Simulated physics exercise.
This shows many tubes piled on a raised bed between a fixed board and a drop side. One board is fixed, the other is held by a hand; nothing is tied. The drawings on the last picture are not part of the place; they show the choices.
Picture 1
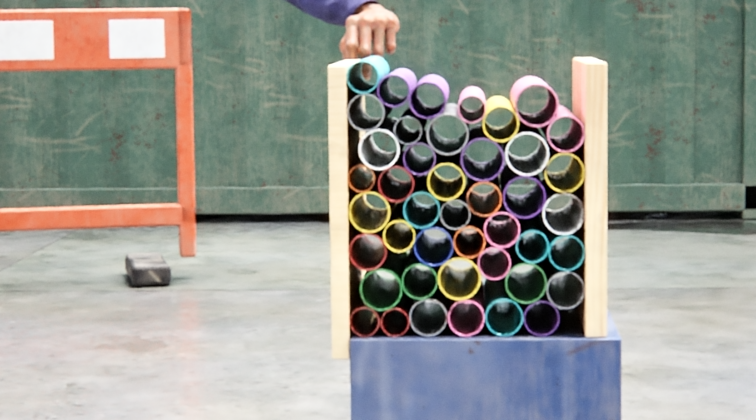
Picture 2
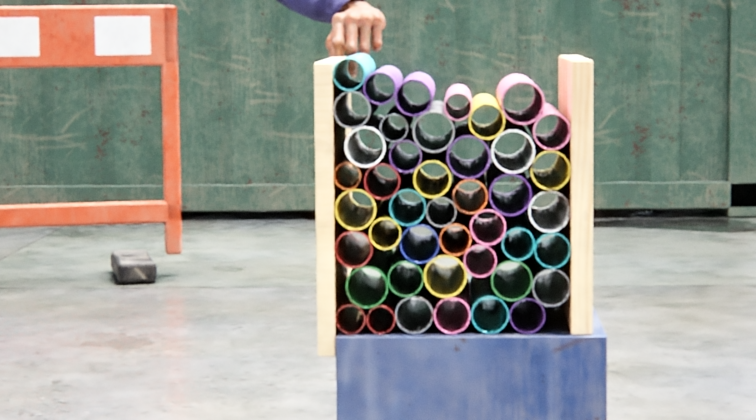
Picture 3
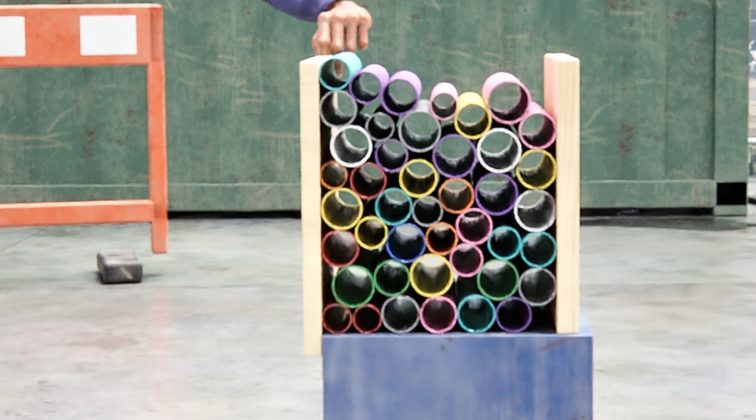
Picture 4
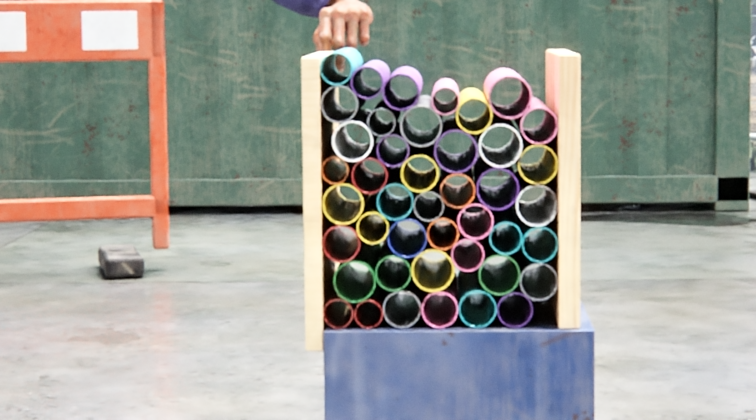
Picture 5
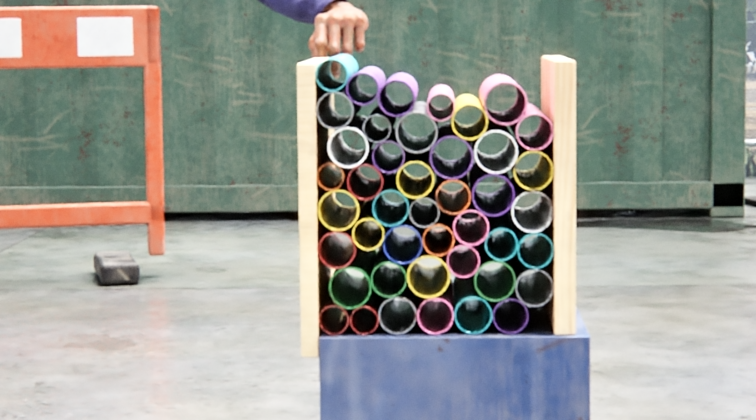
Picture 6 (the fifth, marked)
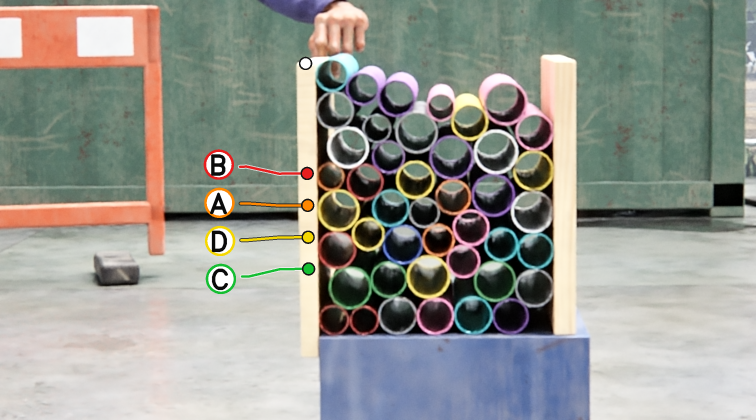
A stack of open-ended tubes in many colours fills the space between two upright pale wooden side boards on a blue block, seen from the front in a room with a grey floor. A hand in a purple sleeve rests at the top left by a light-blue tube, with an orange-and-white barrier against green panels behind. The view shifts slightly, while the tubes and hand barely move.
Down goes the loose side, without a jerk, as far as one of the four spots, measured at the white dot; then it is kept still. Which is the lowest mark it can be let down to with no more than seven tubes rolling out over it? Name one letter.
The answer is mark A.
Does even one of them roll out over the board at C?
At C: Yes.
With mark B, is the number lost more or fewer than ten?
Fewer than ten.
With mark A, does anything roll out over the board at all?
At A: Yes.
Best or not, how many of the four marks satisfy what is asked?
Two of them.
On the copy, A at (307, 205); B at (307, 174); C at (308, 269); D at (308, 237); the white dot at (305, 63).
On A. First, top of the board (316, 130).
Then, top of the board (317, 203).
Finally, top of the board (317, 205), seven out over the board.
By contrast, B one out over the board; C more than seven out over the board; D more than seven out over the board.
